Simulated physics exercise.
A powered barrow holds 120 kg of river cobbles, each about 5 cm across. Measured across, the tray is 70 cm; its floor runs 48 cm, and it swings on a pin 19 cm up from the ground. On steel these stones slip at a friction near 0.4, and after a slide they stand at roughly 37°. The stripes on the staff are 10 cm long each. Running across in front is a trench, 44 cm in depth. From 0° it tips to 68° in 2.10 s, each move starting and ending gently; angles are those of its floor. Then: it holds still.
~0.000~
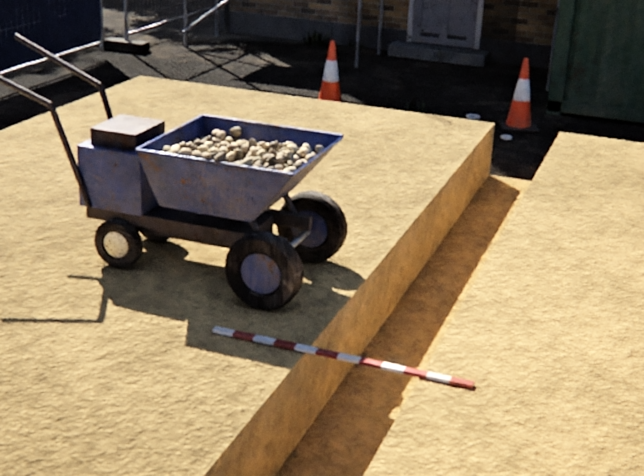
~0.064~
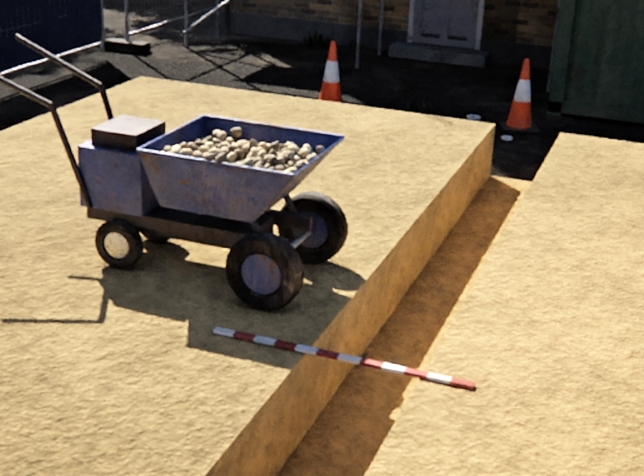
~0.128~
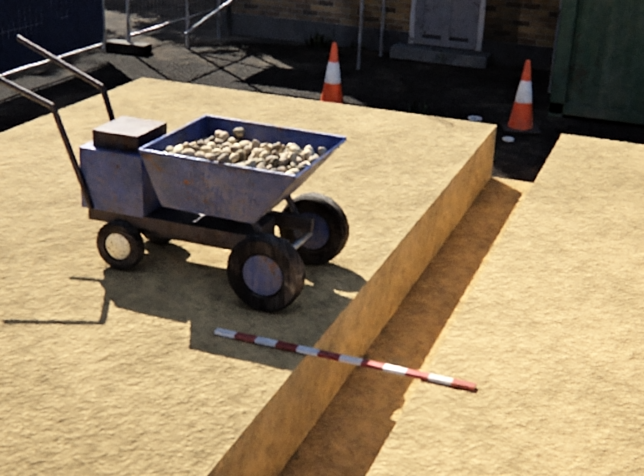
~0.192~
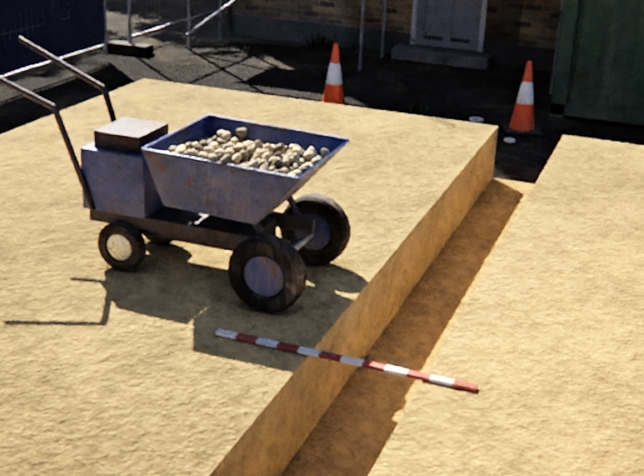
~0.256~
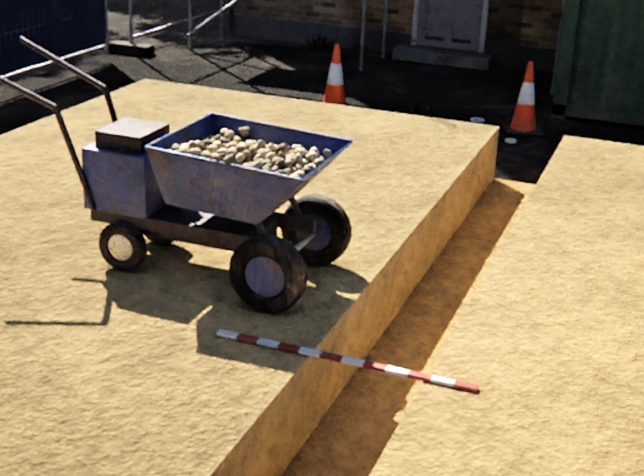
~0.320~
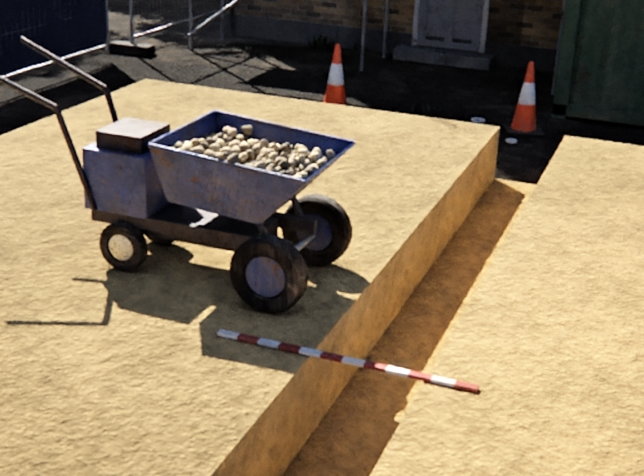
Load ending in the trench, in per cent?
98 per cent.
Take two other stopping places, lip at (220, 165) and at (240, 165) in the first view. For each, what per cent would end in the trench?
From the first place around 85 per cent, from the other around 100.
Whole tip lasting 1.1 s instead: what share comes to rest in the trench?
I'd put it at some 90 in a hundred.
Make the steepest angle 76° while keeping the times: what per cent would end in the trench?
It would be near 100 per cent.
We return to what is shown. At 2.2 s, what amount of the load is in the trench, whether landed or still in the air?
50 per cent, give or take.
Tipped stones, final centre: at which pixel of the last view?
(420, 379).
After 1.6 s the floor is at 58°; 100 % in the tray; the foremost stones are at (394, 238).
After 2.2 s the floor is at 68°; 48 % in the tray, 51 % in the trench, 1 % past the trench; the foremost stones are at (486, 324).
After 2.5 s the floor is at 68°; 23 % in the tray, 75 % in the trench, 2 % past the trench; the foremost stones are at (530, 339).
After 4.5 s the floor is at 68°; 0 % in the tray, 98 % in the trench, 2 % past the trench; the foremost stones are at (538, 341).
